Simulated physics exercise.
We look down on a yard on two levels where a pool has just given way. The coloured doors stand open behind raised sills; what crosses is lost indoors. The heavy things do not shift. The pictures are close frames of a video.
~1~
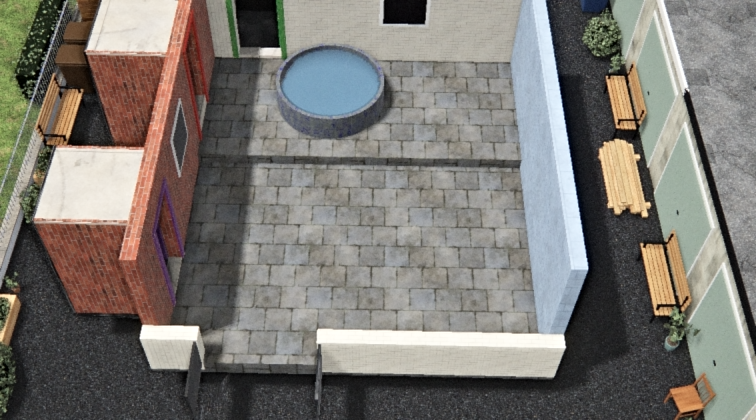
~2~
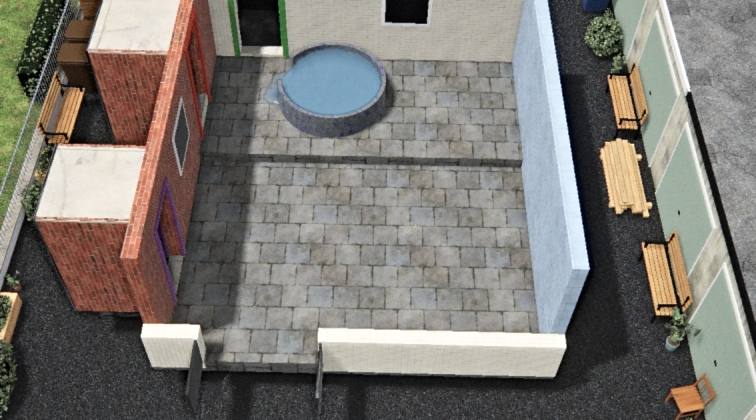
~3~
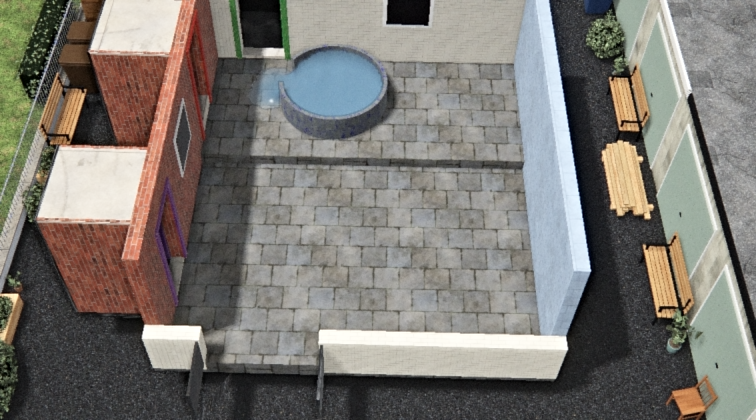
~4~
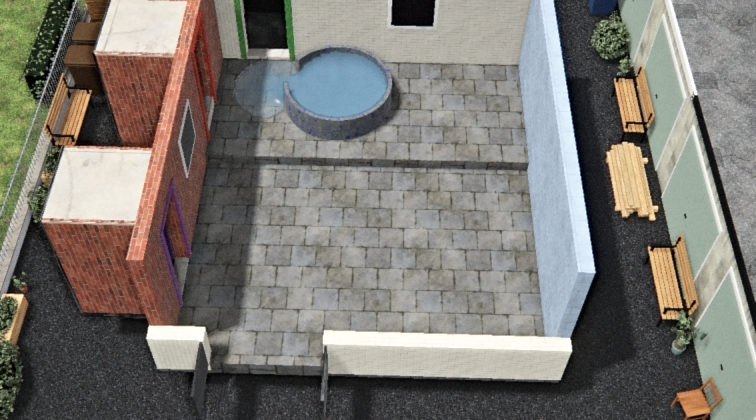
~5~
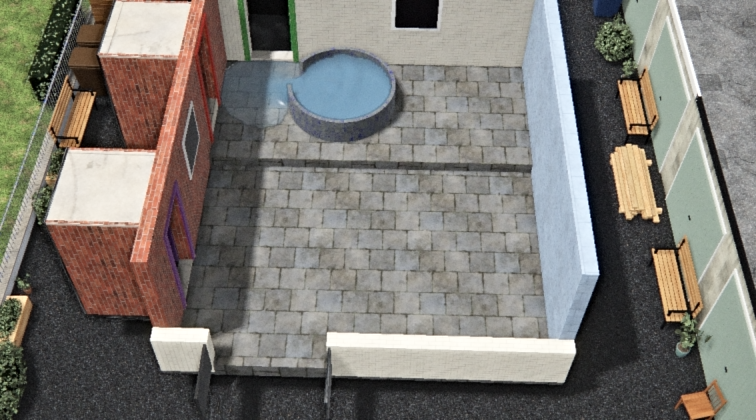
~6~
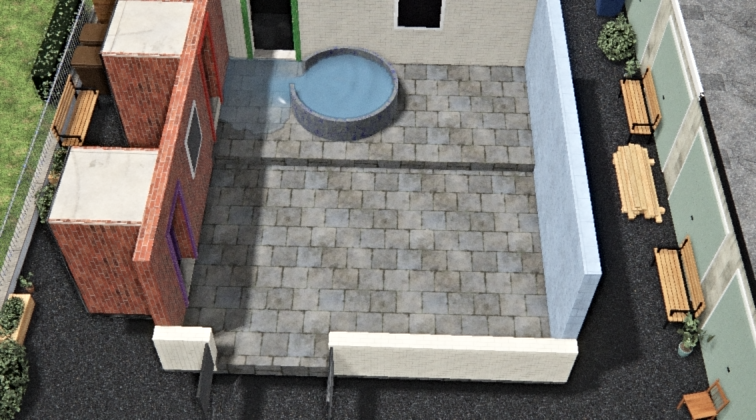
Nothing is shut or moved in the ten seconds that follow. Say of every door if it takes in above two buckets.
In the end: The red door stays under that; the purple door stays under that; the green door takes more than that.
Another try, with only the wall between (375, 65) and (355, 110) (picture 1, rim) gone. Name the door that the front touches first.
That is the green one.
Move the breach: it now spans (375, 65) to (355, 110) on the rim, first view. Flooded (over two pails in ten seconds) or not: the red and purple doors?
In short: The red one holds, the purple one takes more.
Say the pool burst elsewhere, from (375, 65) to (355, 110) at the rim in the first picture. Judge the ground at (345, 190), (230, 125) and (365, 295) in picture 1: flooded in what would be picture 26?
One after the other: Dry, dry, no water.
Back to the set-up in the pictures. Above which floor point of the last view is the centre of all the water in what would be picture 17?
Near (311, 102).
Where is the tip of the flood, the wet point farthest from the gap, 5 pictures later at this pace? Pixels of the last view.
At about (214, 147).
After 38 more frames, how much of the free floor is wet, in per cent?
Roughly 45 per cent.
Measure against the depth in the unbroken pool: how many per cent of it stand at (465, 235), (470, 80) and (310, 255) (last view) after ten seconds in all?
Roughly 0, 2 and 4 per cent, in turn.
A moment on, water covers 10 % of the floor; the red door wet at the sill, nothing in, the purple door not reached, the green door under two buckets in.
Next, water covers 10 % of the floor; the red door wet at the sill, nothing in, the purple door not reached, the green door over two buckets in.
Then, water covers 25 % of the floor; the red door wet at the sill, nothing in, the purple door wet at the sill, nothing in, the green door far over two buckets in.
Later, water covers 45 % of the floor; the red door wet at the sill, nothing in, the purple door wet at the sill, nothing in, the green door far over two buckets in.
In the end, water covers 50 % of the floor; the red door wet at the sill, nothing in, the purple door wet at the sill, nothing in, the green door far over two buckets in.
